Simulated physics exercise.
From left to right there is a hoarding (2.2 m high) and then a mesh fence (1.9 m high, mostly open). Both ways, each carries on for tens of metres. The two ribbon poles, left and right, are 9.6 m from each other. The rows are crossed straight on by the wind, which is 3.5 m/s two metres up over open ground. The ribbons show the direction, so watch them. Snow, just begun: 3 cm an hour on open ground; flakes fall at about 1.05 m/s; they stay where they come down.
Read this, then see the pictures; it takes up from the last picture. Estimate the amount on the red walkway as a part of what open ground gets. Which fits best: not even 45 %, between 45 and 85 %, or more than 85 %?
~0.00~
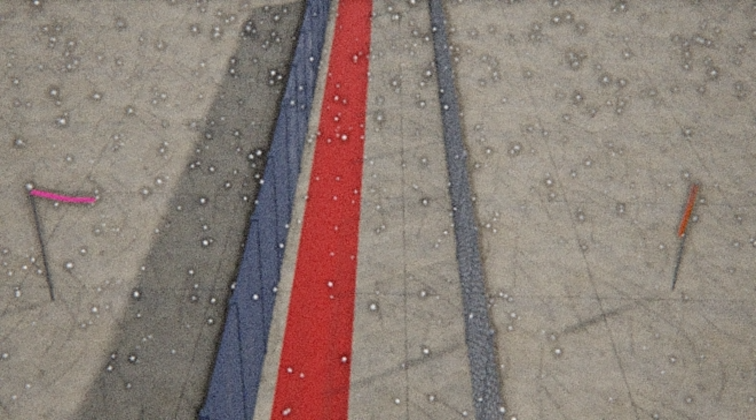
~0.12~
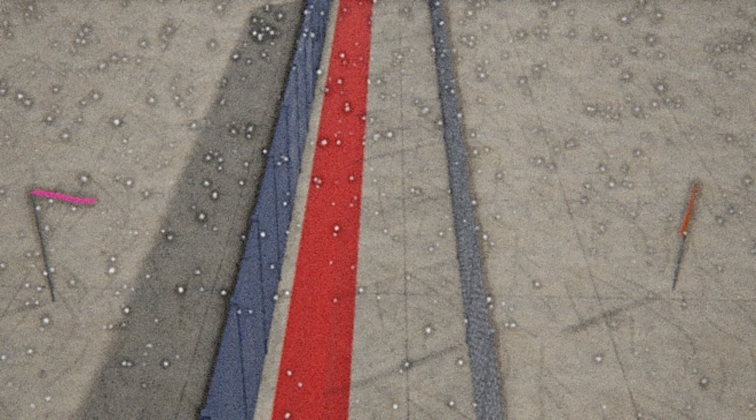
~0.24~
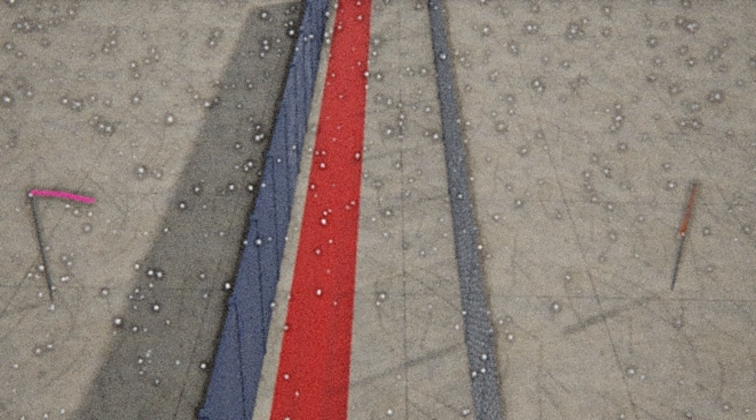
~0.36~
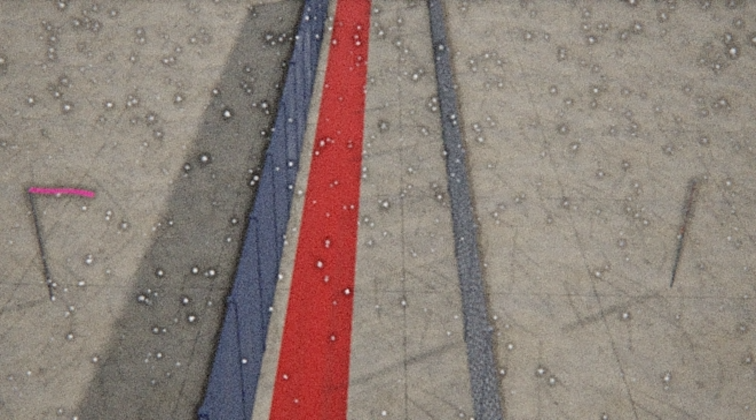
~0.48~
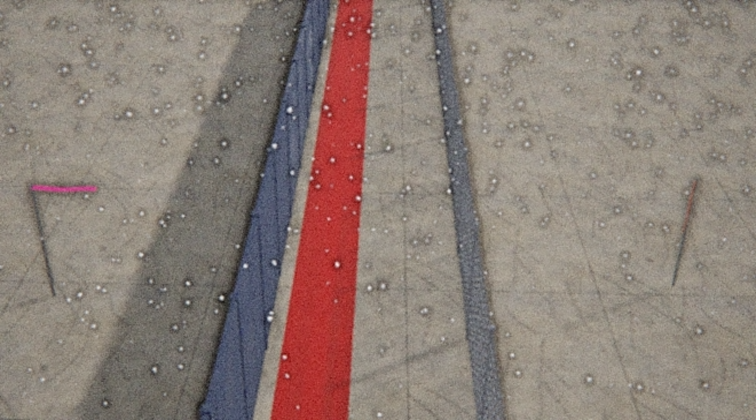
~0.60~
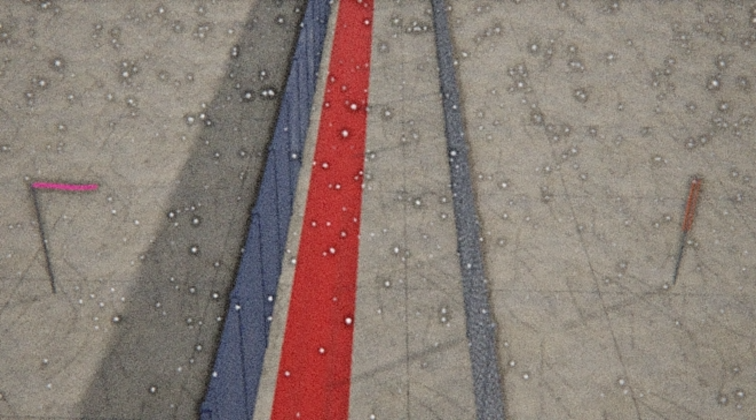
The best fit is between 45 and 85 %.
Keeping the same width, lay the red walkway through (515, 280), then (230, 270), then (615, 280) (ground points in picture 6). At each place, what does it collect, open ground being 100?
Try 1: Near 80 %; try 2: Near 100 %; try 3: Near 90 %.
After 10 minutes open ground has 5 mm and the red walkway 3 mm.
After 30 minutes open ground has 15 mm and the red walkway 10 mm.
After 60 minutes open ground has 30 mm and the red walkway 19 mm, so the red walkway has 64 % of the open amount; the left half of it has 62 %, the right half 66 %.
